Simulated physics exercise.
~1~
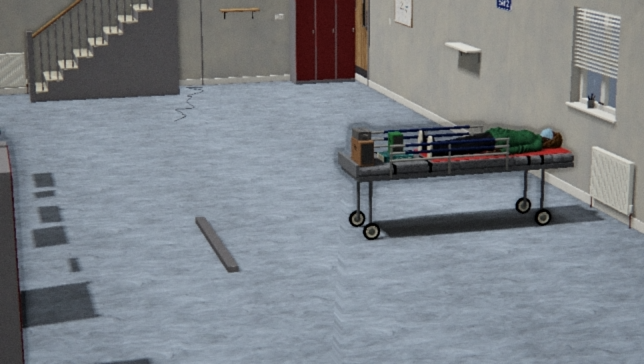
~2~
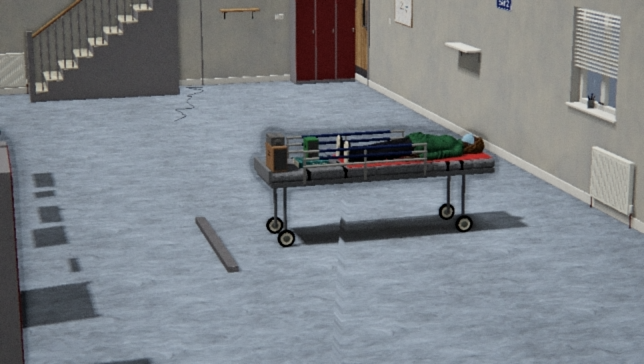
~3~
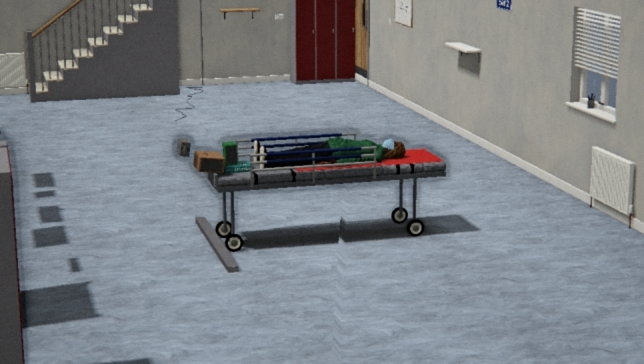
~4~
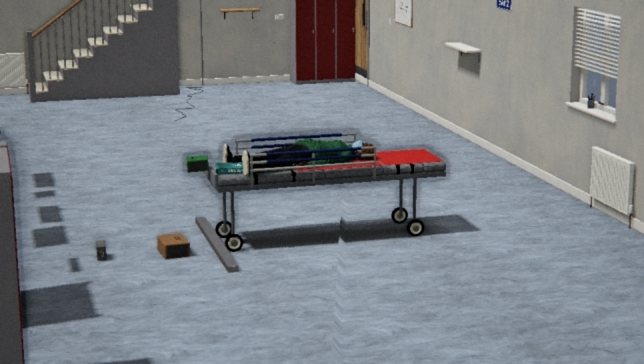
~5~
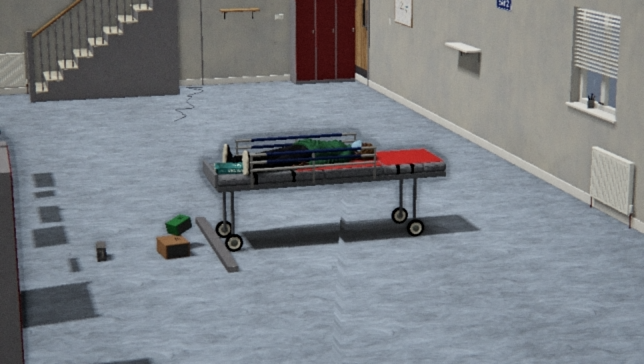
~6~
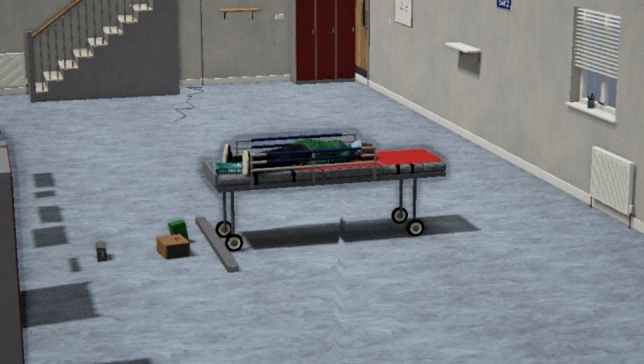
Wheeled stretcher carrying a person rolling left and stopping at a sill, three loose items dropping off, teal folder staying aboard.
